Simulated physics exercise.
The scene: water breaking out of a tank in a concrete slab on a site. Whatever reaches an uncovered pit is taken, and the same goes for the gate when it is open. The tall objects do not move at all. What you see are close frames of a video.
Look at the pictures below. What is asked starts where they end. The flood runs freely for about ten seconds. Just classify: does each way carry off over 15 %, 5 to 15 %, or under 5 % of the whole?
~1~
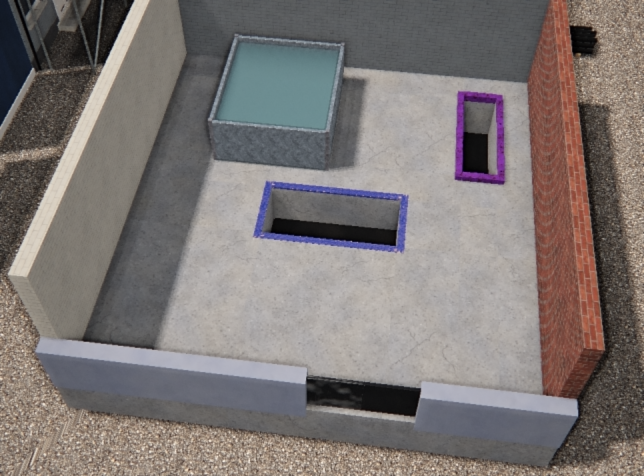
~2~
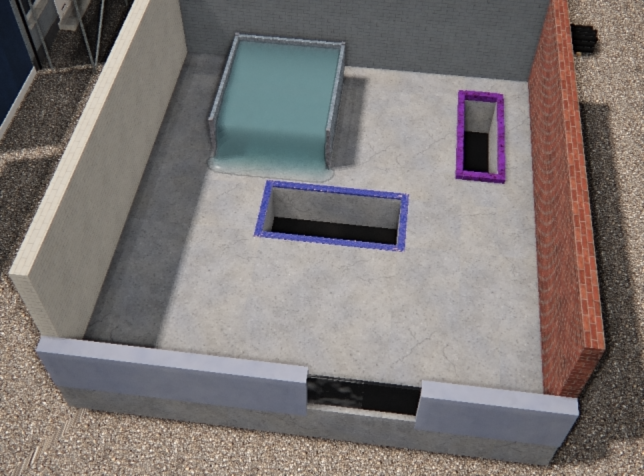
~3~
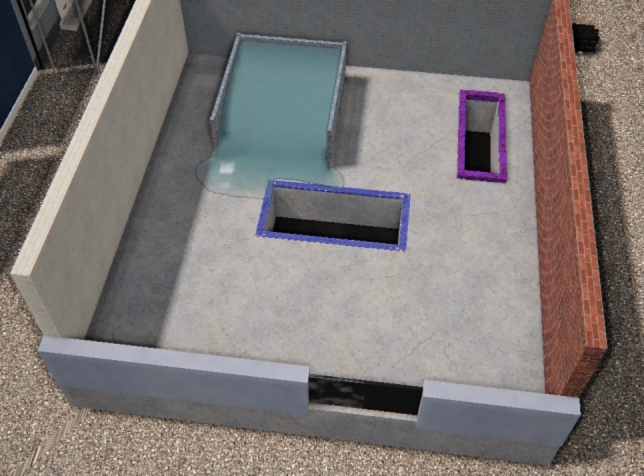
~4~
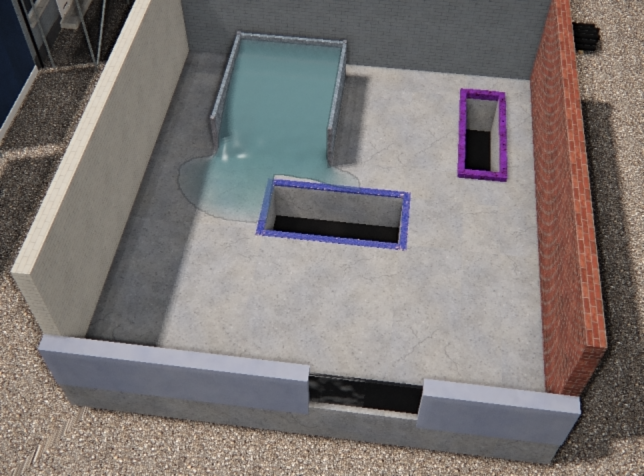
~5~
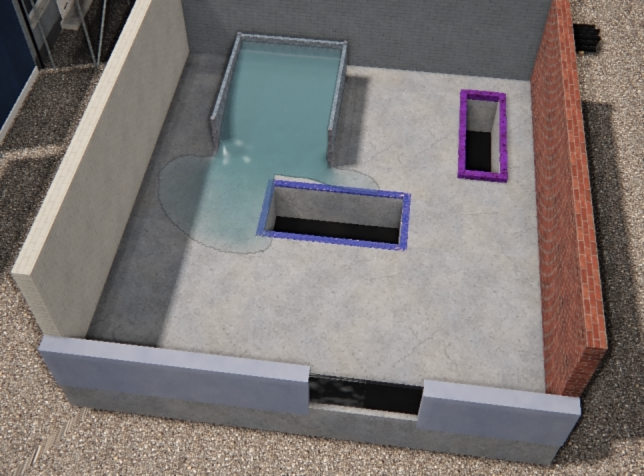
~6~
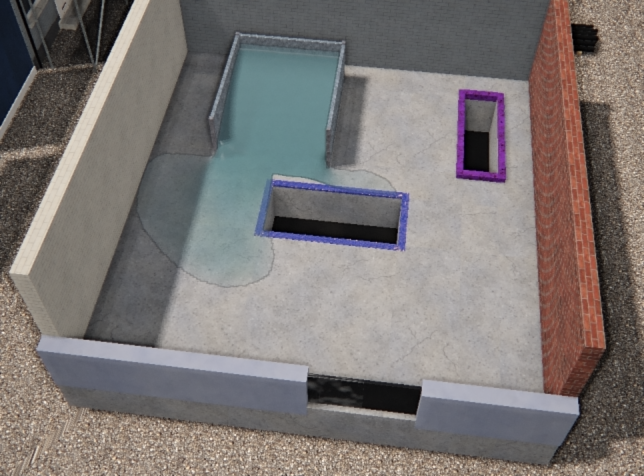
The gate carries off under 5 %; the purple pit carries off under 5 %; the blue pit carries off over 15 %.
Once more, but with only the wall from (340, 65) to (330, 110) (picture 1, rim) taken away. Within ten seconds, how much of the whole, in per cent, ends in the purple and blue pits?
Purple: 35 percent; blue: 4 percent.
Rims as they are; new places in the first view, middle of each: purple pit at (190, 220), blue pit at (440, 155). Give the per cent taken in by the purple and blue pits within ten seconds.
The purple pit ends up with 14 per cent, the blue pit with 20 per cent.
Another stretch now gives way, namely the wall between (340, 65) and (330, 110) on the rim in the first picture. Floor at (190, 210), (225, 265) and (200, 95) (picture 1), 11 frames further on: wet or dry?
The first would be still unwetted, the second still unwetted and the third still unwetted.
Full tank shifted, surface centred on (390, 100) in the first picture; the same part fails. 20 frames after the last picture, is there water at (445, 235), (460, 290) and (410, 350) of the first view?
Checking the three spots, I get swamped, swamped, swamped.
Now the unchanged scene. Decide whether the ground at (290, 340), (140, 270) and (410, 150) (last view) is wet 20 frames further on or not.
Listed points: Inundated / inundated / unwetted.
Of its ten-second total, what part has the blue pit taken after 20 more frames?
Around 75 percent.
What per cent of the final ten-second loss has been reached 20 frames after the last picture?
Around 75 percent.
A moment on, water covers 30 % of the floor; the gate 0 %, the purple pit 0 %, the blue pit 21 %.
Next, water covers 35 % of the floor; the gate 0 %, the purple pit 0 %, the blue pit 33 %.
Then, water covers 40 % of the floor; the gate 0 %, the purple pit 0 %, the blue pit 42 %.
Later, water covers 65 % of the floor; the gate 0 %, the purple pit 0 %, the blue pit 49 %.
In the end, water covers 85 % of the floor; the gate 0 %, the purple pit 0 %, the blue pit 55 %.
